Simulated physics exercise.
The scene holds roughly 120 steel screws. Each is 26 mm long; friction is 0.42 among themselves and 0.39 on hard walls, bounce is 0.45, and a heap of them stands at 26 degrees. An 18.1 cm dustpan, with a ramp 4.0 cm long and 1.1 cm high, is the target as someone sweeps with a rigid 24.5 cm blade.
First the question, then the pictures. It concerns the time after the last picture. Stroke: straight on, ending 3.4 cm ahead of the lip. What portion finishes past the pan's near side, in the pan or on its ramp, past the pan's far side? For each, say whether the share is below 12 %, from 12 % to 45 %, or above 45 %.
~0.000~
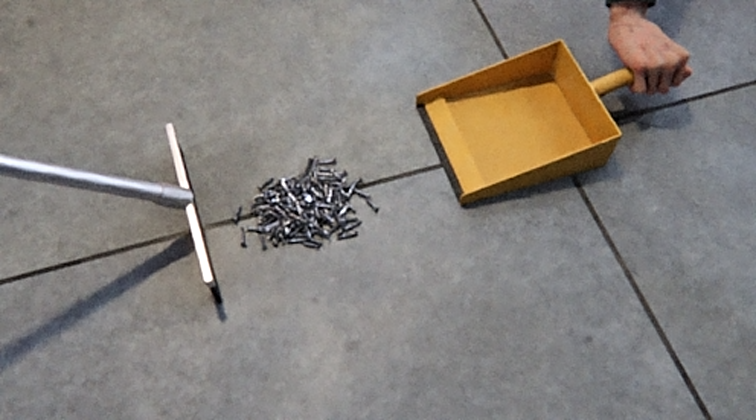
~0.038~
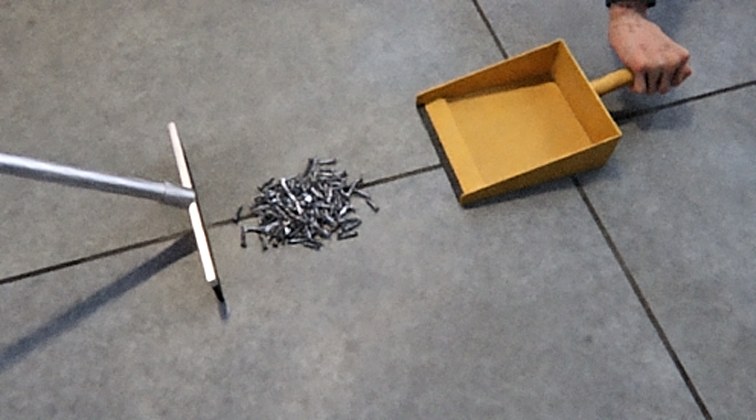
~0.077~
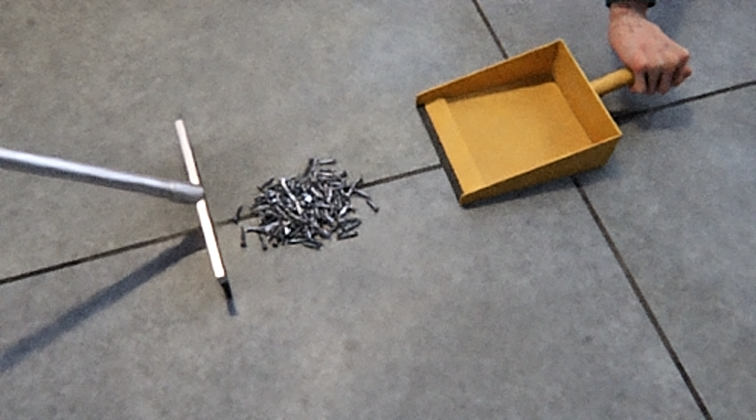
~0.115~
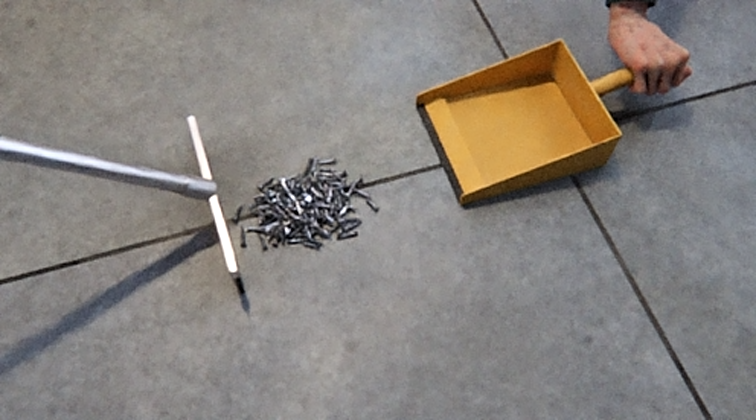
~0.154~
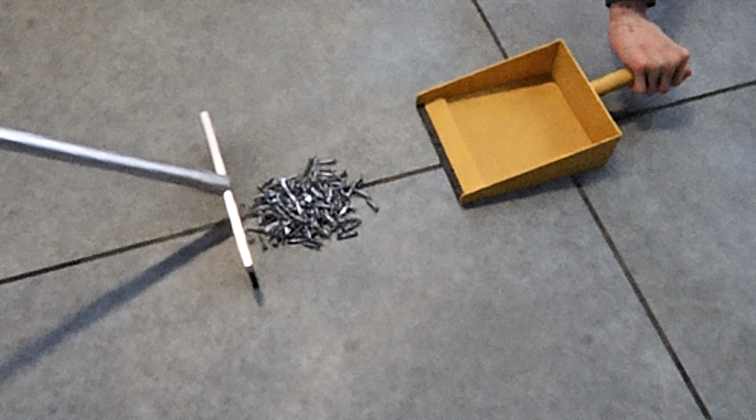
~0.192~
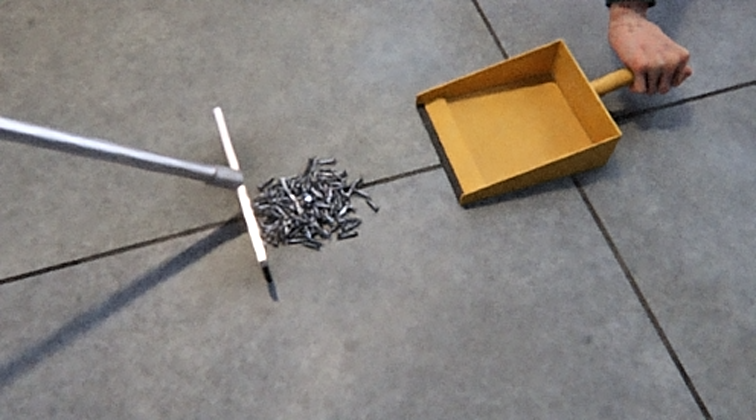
Past the pan's near side: A scattering; in the pan or on its ramp: A decent share; past the pan's far side: A scattering.
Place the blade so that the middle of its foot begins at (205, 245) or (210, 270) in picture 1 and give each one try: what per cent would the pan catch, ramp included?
Some 25 and 20 per cent.
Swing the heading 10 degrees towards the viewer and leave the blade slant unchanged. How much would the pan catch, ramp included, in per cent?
Under that change, roughly 25 in a hundred.
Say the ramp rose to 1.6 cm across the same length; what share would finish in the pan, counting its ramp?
That would give something like 25 per cent.
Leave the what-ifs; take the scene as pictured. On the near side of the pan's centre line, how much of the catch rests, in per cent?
Around 60 percent.
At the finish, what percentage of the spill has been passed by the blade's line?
Something like 5 per cent, roughly.
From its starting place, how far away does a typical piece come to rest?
Somewhere around 20 centimetres.
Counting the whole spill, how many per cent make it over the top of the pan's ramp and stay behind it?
Estimate: About 0 %.
Then, at 0.44 s, middle of the blade 16 cm from the lip; 0 % over the lip, far side 0 %, near side 10 %.
After 0.61 s, middle of the blade 8 cm from the lip; 0 % over the lip, far side 0 %, near side 10 %.
After 0.90 s, middle of the blade 4 cm from the lip; 25 % over the lip, far side 0 %, near side 10 %.
By 1.6 s all is still; near side 10 %, pan 25 %, far side 0 %, in front of the lip or behind the blade 60 %.
